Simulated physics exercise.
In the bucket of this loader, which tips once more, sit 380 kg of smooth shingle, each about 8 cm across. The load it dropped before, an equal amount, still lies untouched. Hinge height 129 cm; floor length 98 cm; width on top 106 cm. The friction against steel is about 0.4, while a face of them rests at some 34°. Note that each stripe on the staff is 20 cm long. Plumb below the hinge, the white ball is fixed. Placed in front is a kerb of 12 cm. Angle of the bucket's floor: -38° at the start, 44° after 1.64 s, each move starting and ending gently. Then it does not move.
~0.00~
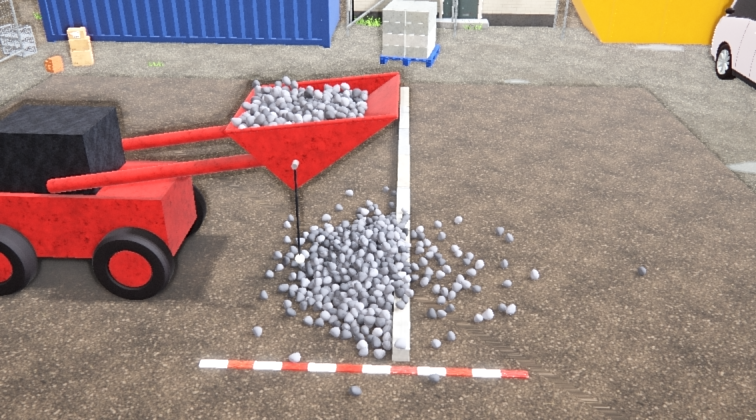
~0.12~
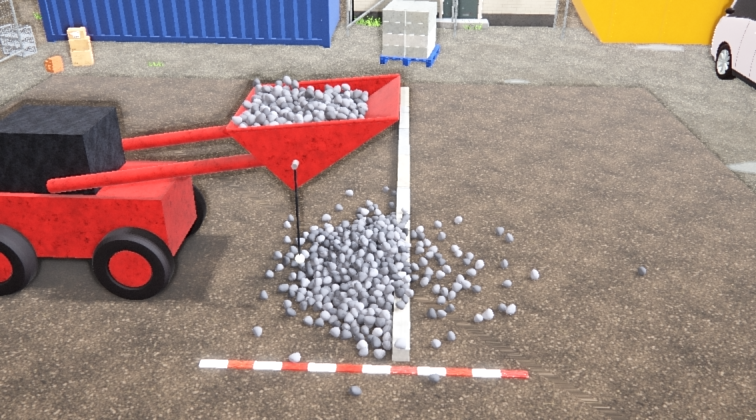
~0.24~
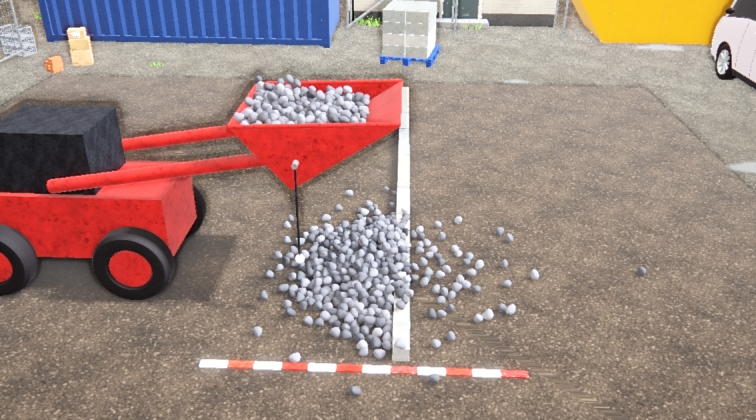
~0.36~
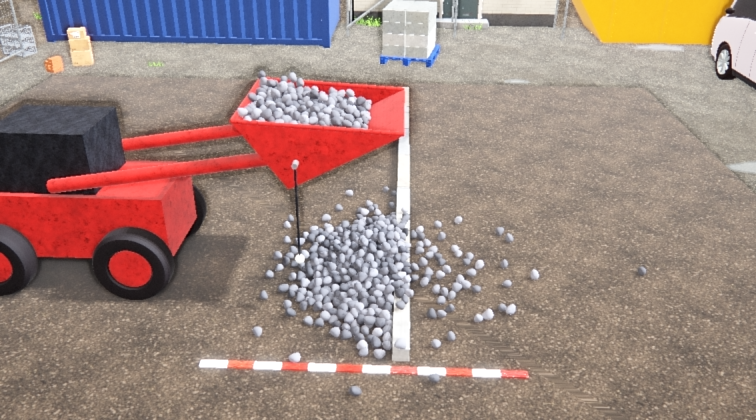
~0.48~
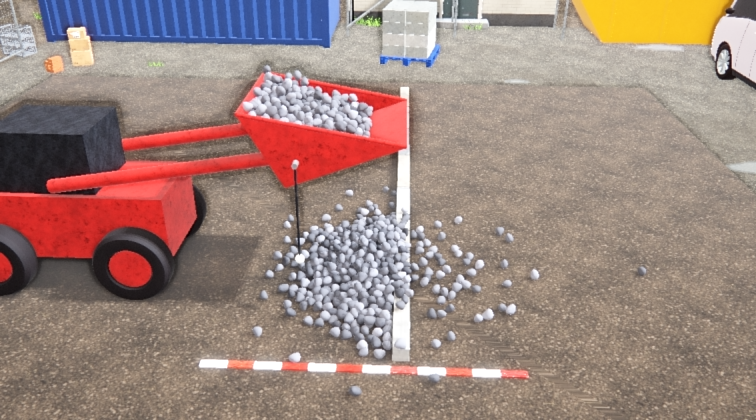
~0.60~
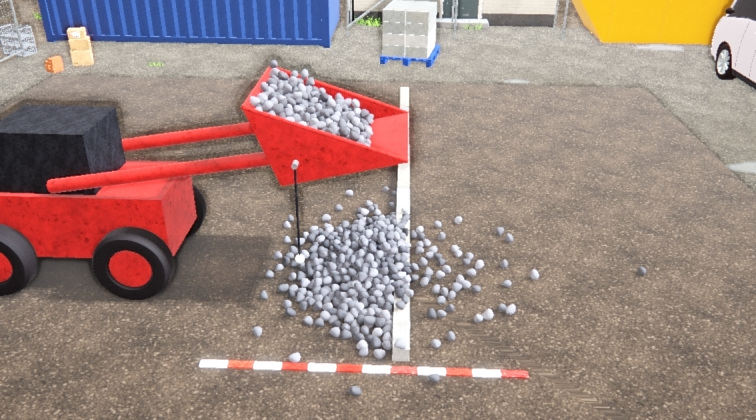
A red loader slowly tilts its bucket of grey stones downward above a still pile.
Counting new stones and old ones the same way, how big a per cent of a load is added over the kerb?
82 per cent, roughly.
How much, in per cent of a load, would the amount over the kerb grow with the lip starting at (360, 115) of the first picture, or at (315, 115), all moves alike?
The first would add around 45 per cent, the second around 5 per cent.
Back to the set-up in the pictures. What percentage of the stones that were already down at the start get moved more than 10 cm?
Close to 10 in a hundred of them.
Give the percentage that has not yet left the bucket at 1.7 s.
It holds some 25 percent.
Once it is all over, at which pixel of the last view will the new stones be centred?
They come to rest centred about (447, 265).
After 1.2 s the floor is at 31°; in per cent of one load, 98 in the bucket, 93 on this side of the kerb, 8 over the kerb; the foremost stones are at (526, 271).
After 1.7 s the floor is at 44°; in per cent of one load, 23 in the bucket, 129 on this side of the kerb, 48 over the kerb; the foremost stones are at (526, 271).
After 2.1 s the floor is at 44°; in per cent of one load, 0 in the bucket, 119 on this side of the kerb, 81 over the kerb; the foremost stones are at (548, 271).
After 4.7 s the floor is at 44°; in per cent of one load, 0 in the bucket, 110 on this side of the kerb, 90 over the kerb; the foremost stones are at (586, 268). Net gain over the kerb, 82.
